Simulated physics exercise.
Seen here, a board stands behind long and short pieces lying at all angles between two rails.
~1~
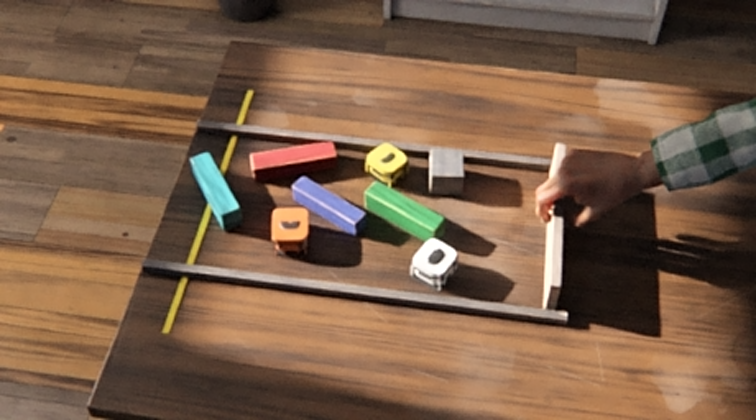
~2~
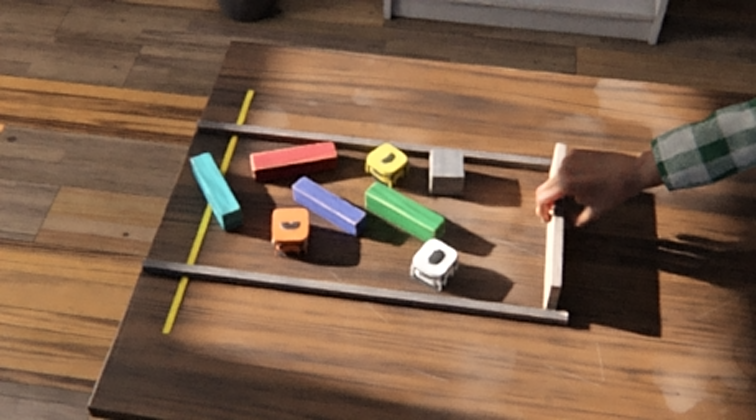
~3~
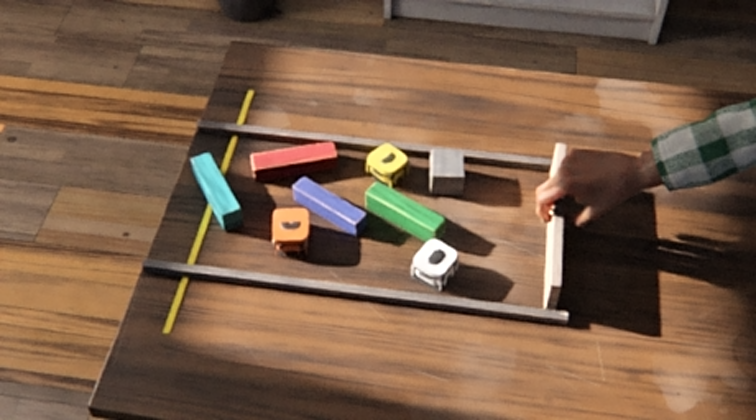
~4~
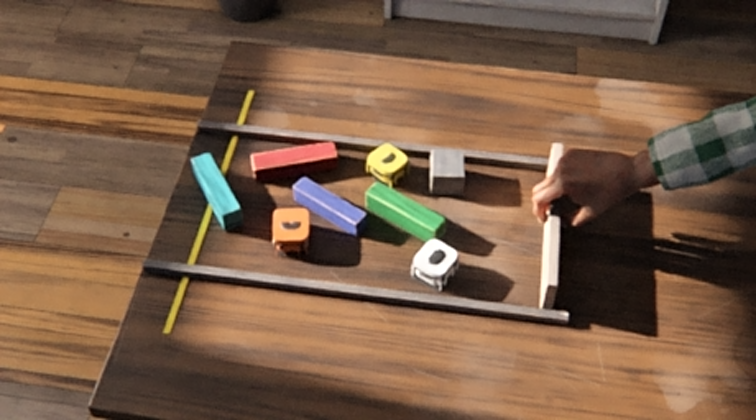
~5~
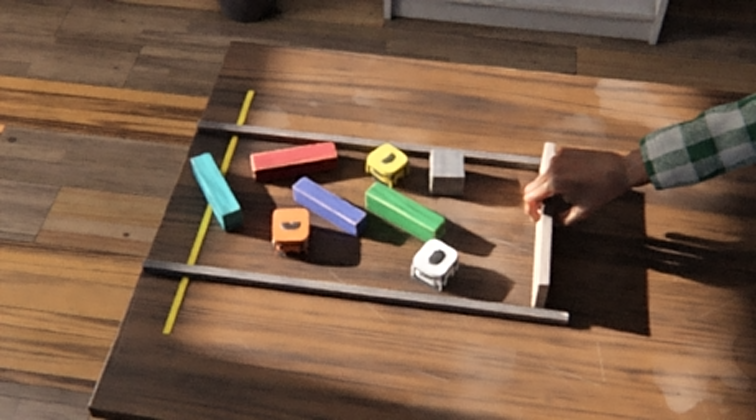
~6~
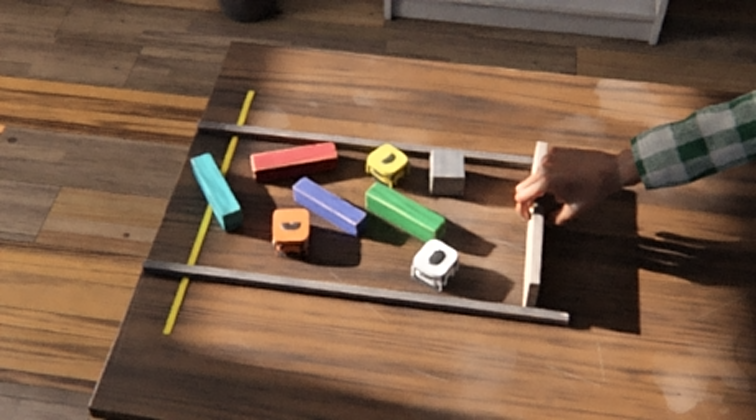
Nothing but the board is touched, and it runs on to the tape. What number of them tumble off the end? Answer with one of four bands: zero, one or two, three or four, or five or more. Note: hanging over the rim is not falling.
Three or four.
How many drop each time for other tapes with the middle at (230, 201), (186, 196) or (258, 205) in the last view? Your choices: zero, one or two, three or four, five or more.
In the order the places were given: One to two, five or more, none.
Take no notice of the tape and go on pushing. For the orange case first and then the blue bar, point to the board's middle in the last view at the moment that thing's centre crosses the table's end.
Near (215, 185) in the first case, near (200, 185) in the other.
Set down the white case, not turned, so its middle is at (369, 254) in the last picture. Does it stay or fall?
In that case it keeps its place.
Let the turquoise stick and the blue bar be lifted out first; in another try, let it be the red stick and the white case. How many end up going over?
First try 2, second try 2.
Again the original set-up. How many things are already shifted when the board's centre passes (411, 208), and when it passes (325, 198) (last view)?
Up to then 4, and up to the other point 8.
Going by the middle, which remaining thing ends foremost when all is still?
It would be the orange case.
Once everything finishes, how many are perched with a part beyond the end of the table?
That would be 3.
A little later, none off yet; turquoise stick at rest near (217, 192); red stick at rest near (295, 162); orange case at rest near (292, 233).
Next, none off yet; turquoise stick moving near (214, 193); red stick shifted a little near (250, 157); orange case moving near (281, 236).
Later still, none off yet; turquoise stick shifted a little near (167, 194); red stick shifted about its own width near (193, 158); orange case shifted well along near (201, 231).
When it is over, the number that fall off is three or four; down, yellow case, red stick and turquoise stick.
